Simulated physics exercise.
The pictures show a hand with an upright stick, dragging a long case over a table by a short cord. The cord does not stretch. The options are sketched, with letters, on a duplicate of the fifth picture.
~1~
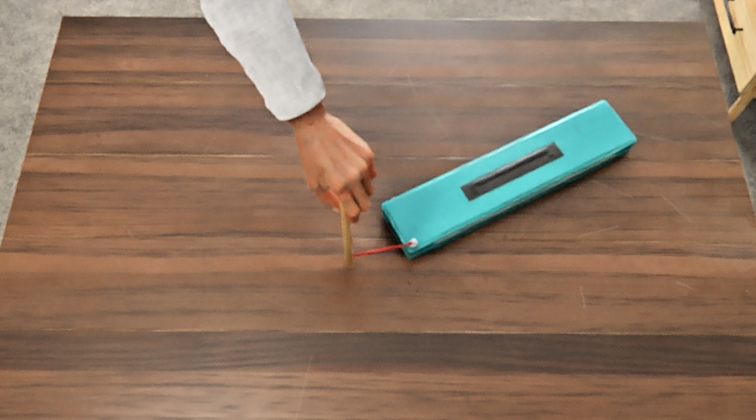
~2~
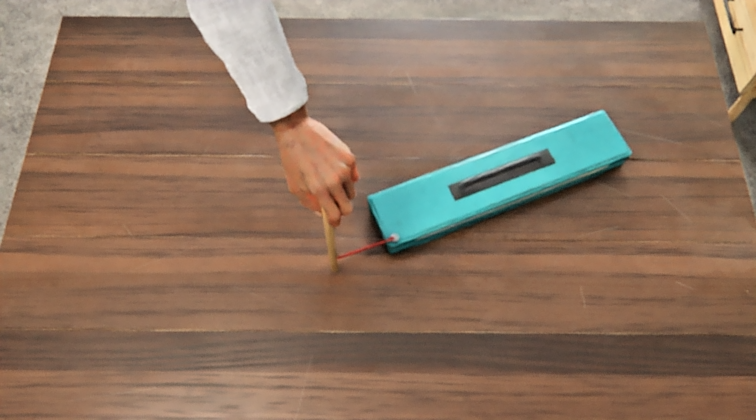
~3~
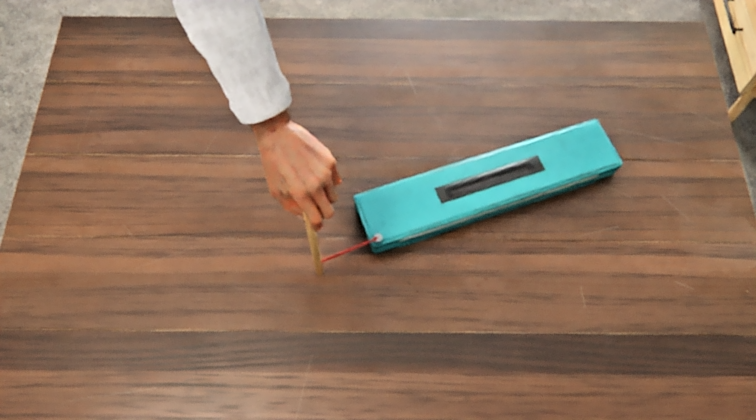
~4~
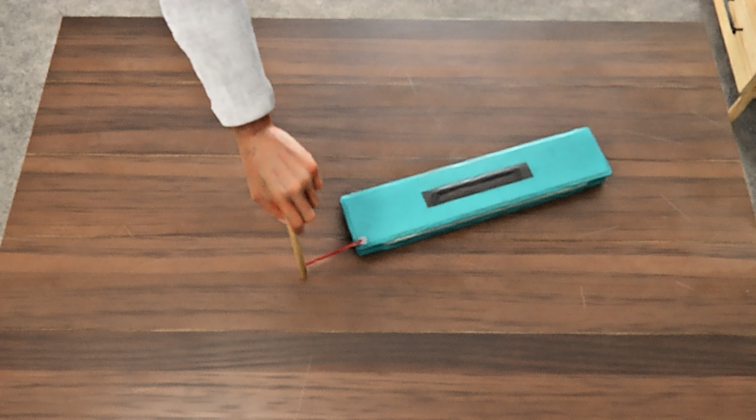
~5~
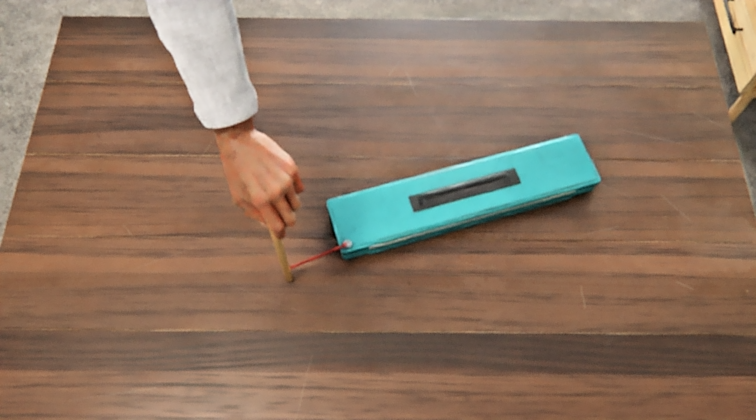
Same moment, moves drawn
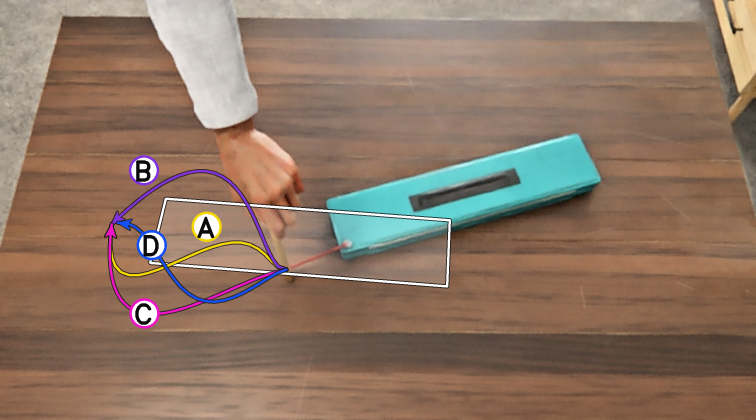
A hand in a pale sleeve reaches in from the upper left over a dark brown wooden table, seen from above by a still camera. It holds an upright tan stick, joined by a short red cord to the near left corner of a long turquoise case with a black handle on top. The hand draws the stick left and slightly down, and the case slides after it, turning a little flatter across the table.
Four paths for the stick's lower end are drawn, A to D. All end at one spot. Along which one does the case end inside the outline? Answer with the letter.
Choose path C.
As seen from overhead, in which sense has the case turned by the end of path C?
On that path, clockwise.
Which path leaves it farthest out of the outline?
Path B.
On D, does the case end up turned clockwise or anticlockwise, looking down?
Clockwise.
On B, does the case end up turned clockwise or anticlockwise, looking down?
On that path, clockwise.
On the marked copy, A from (286, 270) via (186, 257) to (112, 224); B from (286, 270) via (222, 177) to (112, 224); C from (286, 270) via (154, 314) to (112, 224); D from (286, 270) via (181, 287) to (118, 223); the outline at (302, 242).
Taking C. A third of the way, foot of the stick (200, 304), middle of the case (389, 222).
Two thirds of the way, foot of the stick (118, 293), middle of the case (320, 246).
When it is over, foot of the stick (113, 225), middle of the case (302, 242); it lies in the outline.
As for the rest, A leaves its middle at (306, 225); B leaves its middle at (309, 191); D leaves its middle at (312, 224).
